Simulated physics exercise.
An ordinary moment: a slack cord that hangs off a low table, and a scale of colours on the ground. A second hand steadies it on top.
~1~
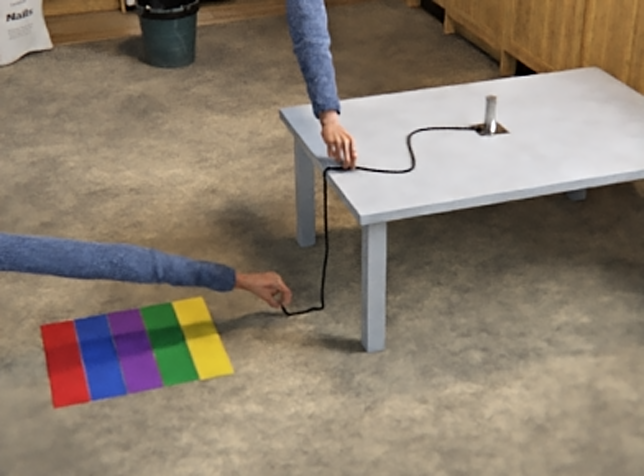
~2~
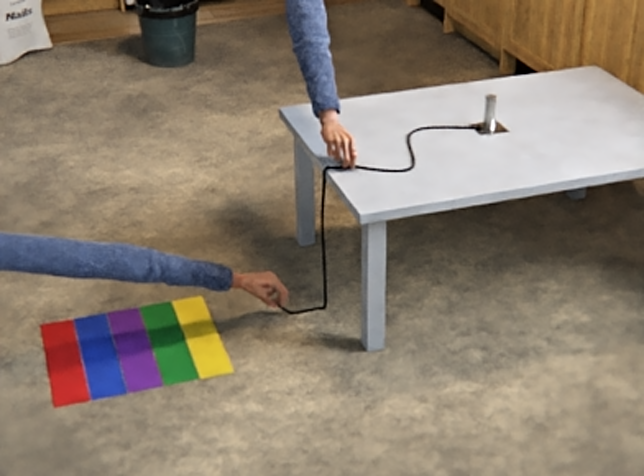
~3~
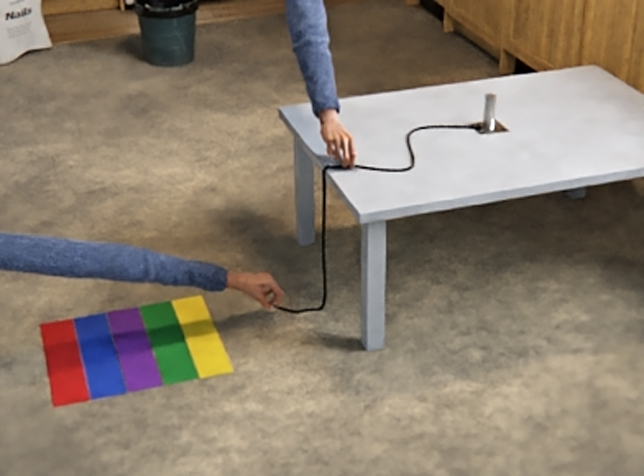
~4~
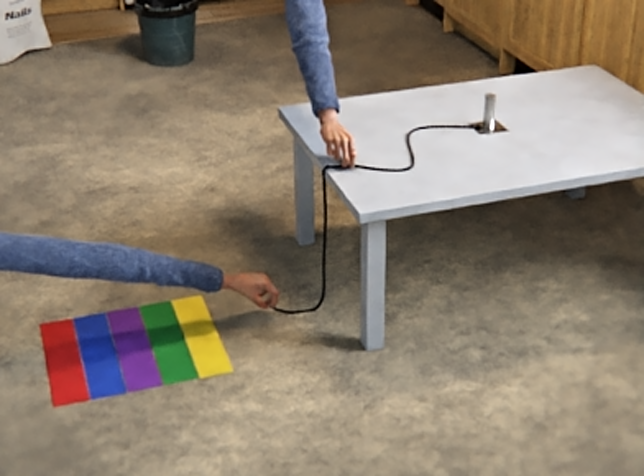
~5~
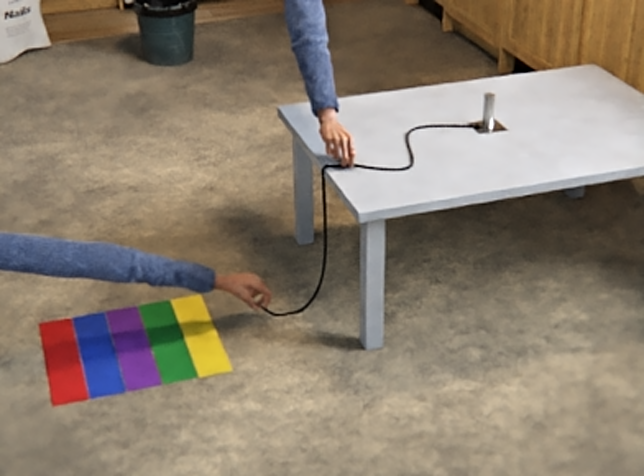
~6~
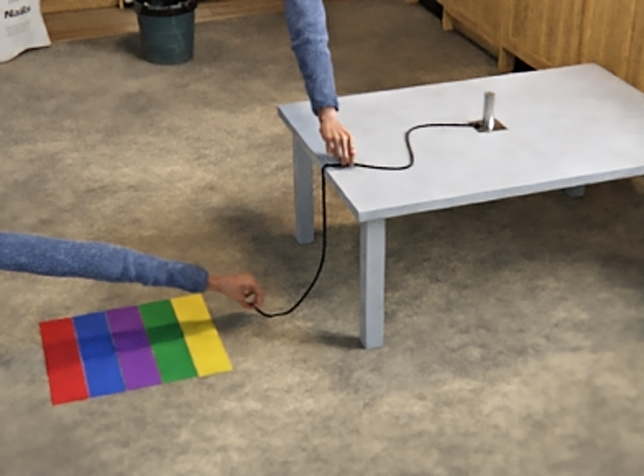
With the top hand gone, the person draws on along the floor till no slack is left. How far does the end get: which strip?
The end stops over the blue strip.
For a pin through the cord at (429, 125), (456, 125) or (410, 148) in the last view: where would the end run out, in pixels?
About (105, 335), (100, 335) and (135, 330).
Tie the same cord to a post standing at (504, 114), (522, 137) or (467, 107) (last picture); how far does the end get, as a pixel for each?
Try by try, around (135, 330), (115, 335) and (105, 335).
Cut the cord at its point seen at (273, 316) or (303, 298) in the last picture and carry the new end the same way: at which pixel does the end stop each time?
Try by try, around (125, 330) and (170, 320).
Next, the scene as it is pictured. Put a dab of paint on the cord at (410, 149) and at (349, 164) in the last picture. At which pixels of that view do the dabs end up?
Near (376, 150) and (288, 191).
Early on, end near (165, 324); over green.
Midway, end near (121, 332); over purple.
At the end of the slack, end near (95, 337); over blue. It gets as far as the blue strip.
